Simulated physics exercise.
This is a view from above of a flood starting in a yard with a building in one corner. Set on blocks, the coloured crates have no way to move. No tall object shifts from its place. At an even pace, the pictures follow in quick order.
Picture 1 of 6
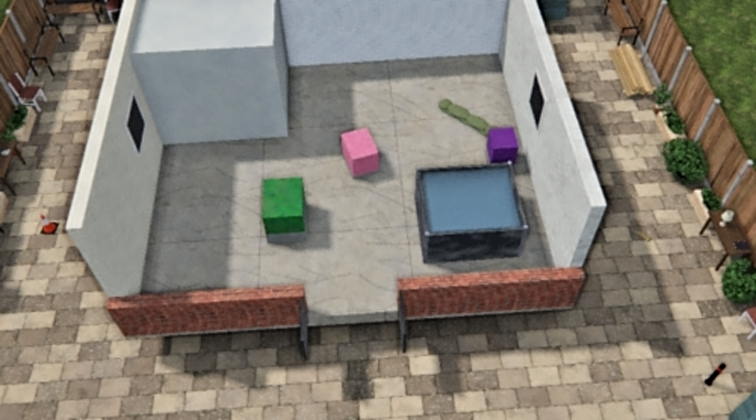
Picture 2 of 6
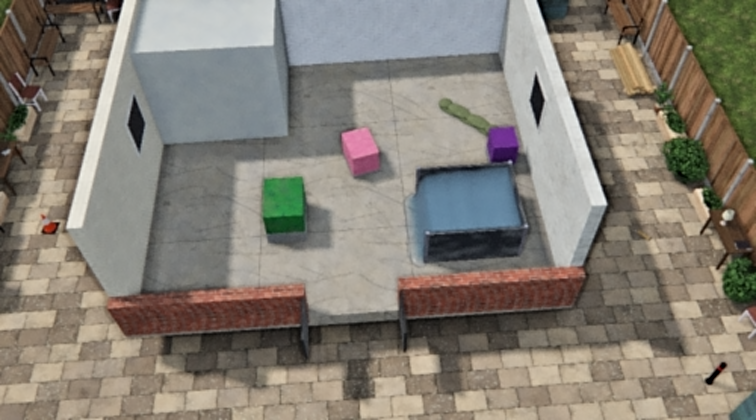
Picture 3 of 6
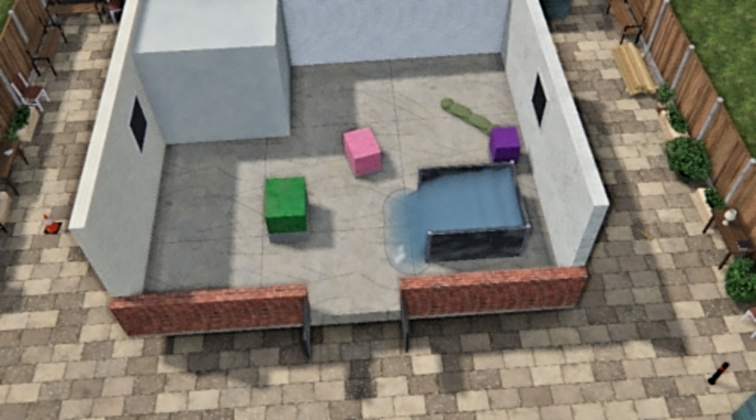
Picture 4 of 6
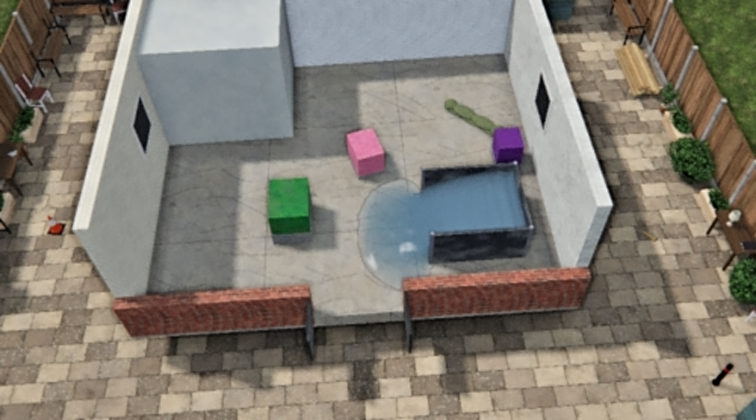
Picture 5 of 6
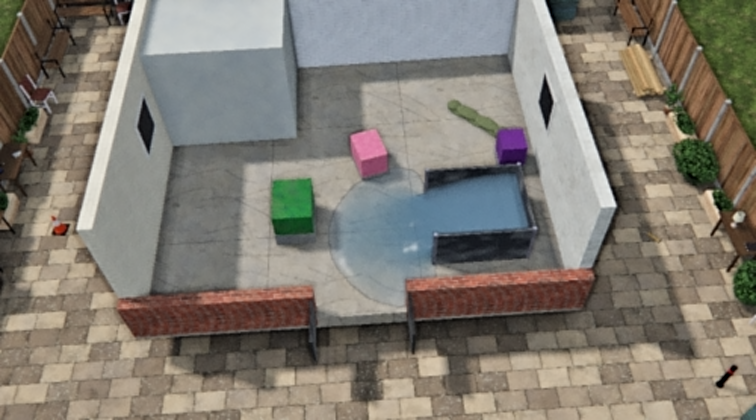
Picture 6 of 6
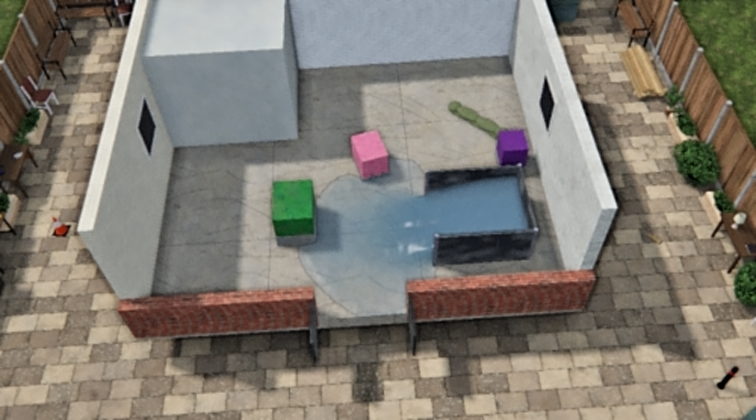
Water pours from the left side of a dark, open tank inside a pale walled yard with a block-like building in its back left corner, seen from high above. A green crate sits left of centre, a pink one near the middle and a purple one at right, beside a green elongated shape. The water fans steadily leftward across the grey floor, reaching around the green crate, while the crates stay put and the view shifts very slightly.
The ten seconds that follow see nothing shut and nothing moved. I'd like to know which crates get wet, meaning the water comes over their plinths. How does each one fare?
The purple crate does not get wet. The pink crate does get wet. The green crate does get wet.
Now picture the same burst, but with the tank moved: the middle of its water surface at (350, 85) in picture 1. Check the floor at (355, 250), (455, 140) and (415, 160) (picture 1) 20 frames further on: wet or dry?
First drenched; next unwetted; last unwetted.
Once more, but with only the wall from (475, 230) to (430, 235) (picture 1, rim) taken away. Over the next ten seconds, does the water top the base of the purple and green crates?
So the purple goes wet while the green remains untouched.
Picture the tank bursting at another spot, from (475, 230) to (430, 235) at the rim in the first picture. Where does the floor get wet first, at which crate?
That would be the crate marked green, reached first.
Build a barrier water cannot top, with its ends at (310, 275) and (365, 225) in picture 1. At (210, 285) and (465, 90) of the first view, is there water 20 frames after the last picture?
In turn: Under water, clear.
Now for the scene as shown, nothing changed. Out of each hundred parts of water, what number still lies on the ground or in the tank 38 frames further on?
About 86 per cent.
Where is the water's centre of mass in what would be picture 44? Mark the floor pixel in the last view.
Close to (285, 201), I reckon.
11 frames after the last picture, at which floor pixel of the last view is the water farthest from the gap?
The wet point farthest out is around (174, 151).
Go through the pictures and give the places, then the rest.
The first picture shows still water in the open tank at (469, 200).
In the second picture, the front is at (415, 196), out from the gap at (423, 221).
In the third picture, water pours out at (425, 221) and has run to (399, 192).
In the fourth picture, the front is at a hidden place, out from the gap at (428, 223).
In the fifth picture, water pours out at (431, 224) and has run to (334, 250).
In the sixth picture, water pours out at (432, 226) and has run to (302, 254).
A moment on, water covers 30 % of the floor; the purple crate not reached, the pink crate water round its plinth, the green crate water round its plinth.
Next, water covers 45 % of the floor; the purple crate not reached, the pink crate water round its plinth, the green crate water round its plinth.
Then, water covers 55 % of the floor; the purple crate not reached, the pink crate water round its plinth, the green crate water round its plinth.
Later, water covers 65 % of the floor; the purple crate not reached, the pink crate water round its plinth, the green crate water round its plinth.
In the end, water covers 90 % of the floor; the purple crate stayed above the water, the pink crate was topped, the green crate was topped.
